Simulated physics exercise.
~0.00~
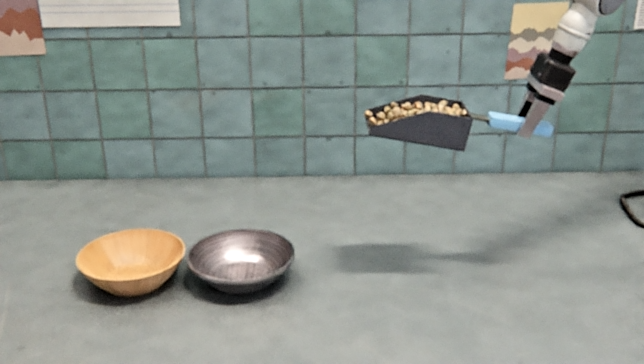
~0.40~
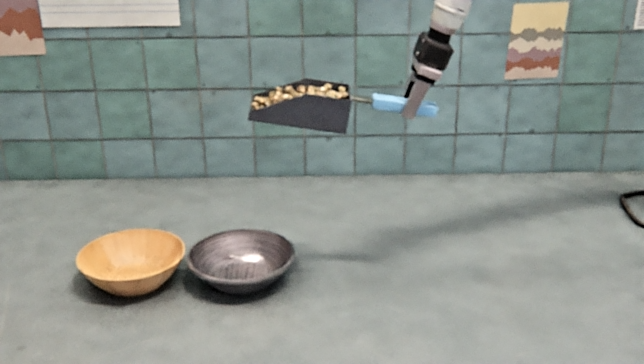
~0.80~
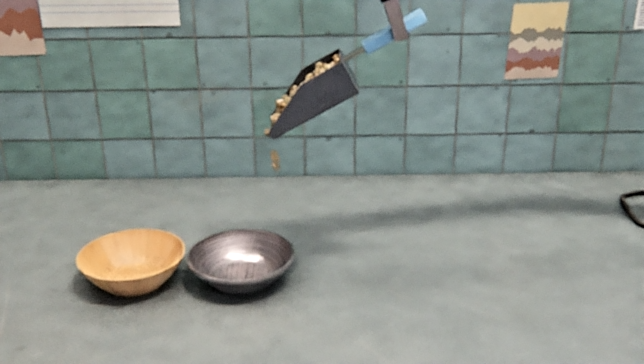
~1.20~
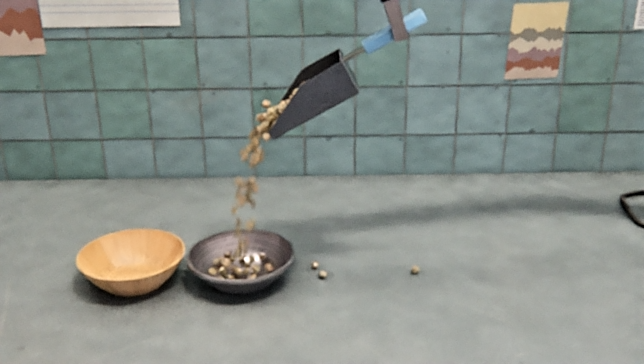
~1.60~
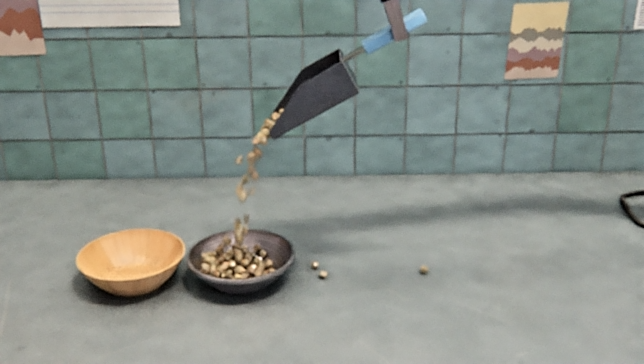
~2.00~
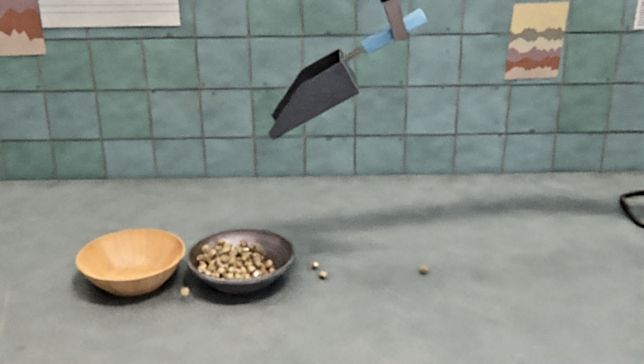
The clip opens on a robot arm holding a dark scoop with a blue handle, heaped with small tan pebbles, above a grey table against green tiles. A wooden bowl and a dark bowl sit side by side at the left. The arm carries the scoop left, then raises its handle end so the open front tips down toward the dark bowl. The first pebbles slip off, and soon a stream pours into the dark bowl, with a few scattering onto the table. Finally the scoop hangs empty and still tilted, the dark bowl holds nearly all the pebbles, and the wooden one stays empty.
